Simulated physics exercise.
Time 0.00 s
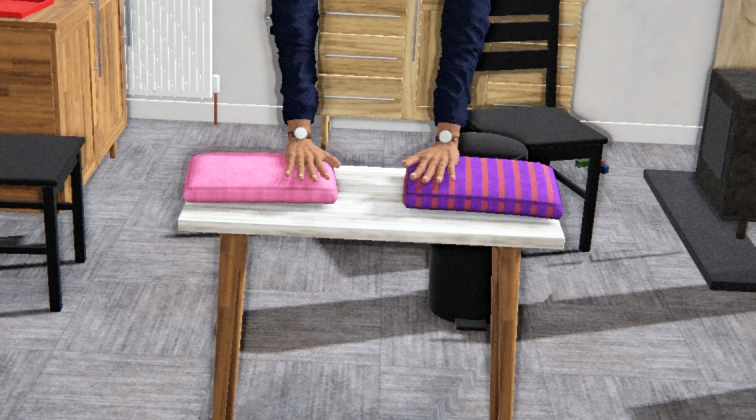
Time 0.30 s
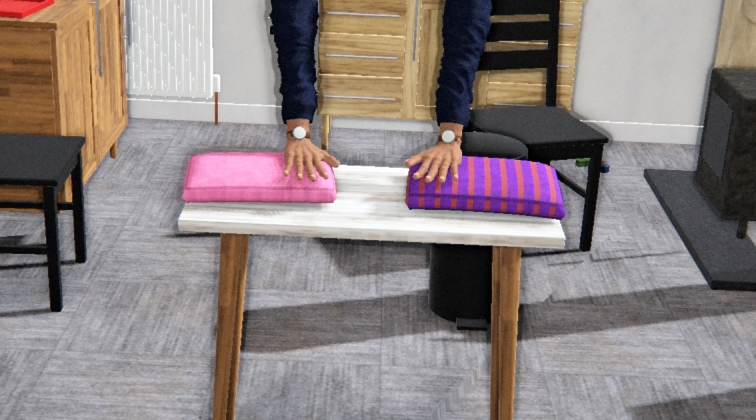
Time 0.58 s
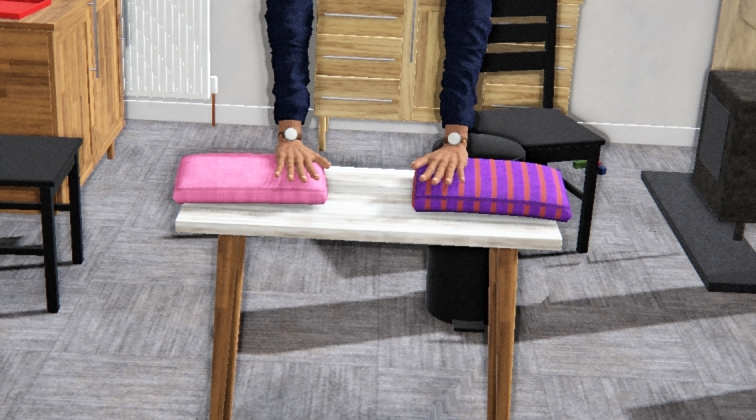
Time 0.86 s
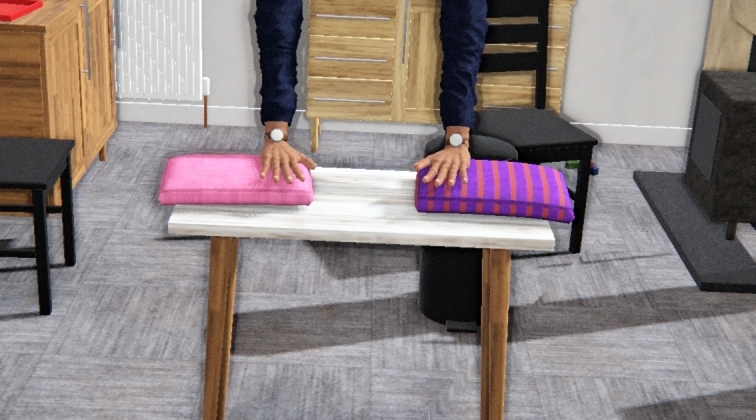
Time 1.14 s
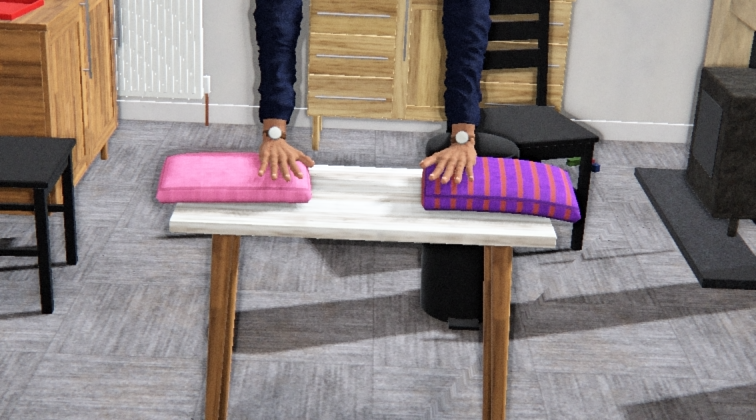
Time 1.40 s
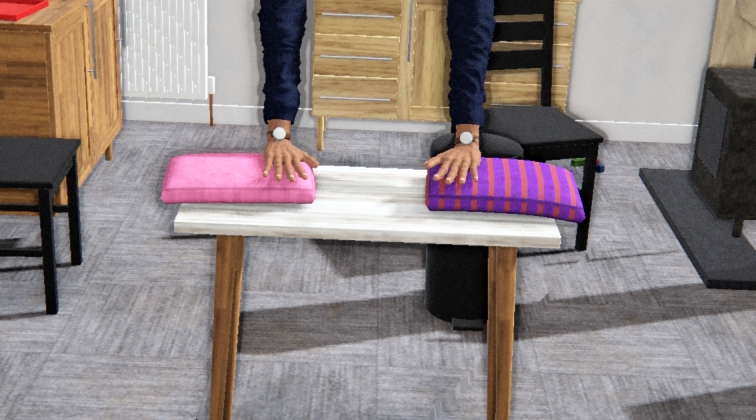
In a room with a grey carpet, a person's hands slid a pink cushion left and a purple striped one right on a white bench, moving each a little until it slightly overhung its end.
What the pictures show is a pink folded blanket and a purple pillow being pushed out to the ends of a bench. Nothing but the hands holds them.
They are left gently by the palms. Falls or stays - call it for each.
Call: Pink folded blanket stays; purple pillow stays.
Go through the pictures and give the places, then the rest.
In the first frame, folded blanket tip (189, 187); pillow tip (557, 201).
In the second frame, folded blanket tip (188, 187); pillow tip (559, 202).
In the third frame, folded blanket tip (179, 188); pillow tip (565, 205).
In the fourth frame, folded blanket tip (165, 189); pillow tip (568, 206).
In the fifth frame, folded blanket tip (163, 188); pillow tip (573, 205).
In the sixth frame, folded blanket tip (167, 188), a small part past the edge; pillow tip (578, 206), a small part past the edge.
By 1.66 s, folded blanket unmoved; pillow unmoved.
When it is over, folded blanket unmoved; pillow unmoved. The pink folded blanket holds its place and the purple pillow stays up there.
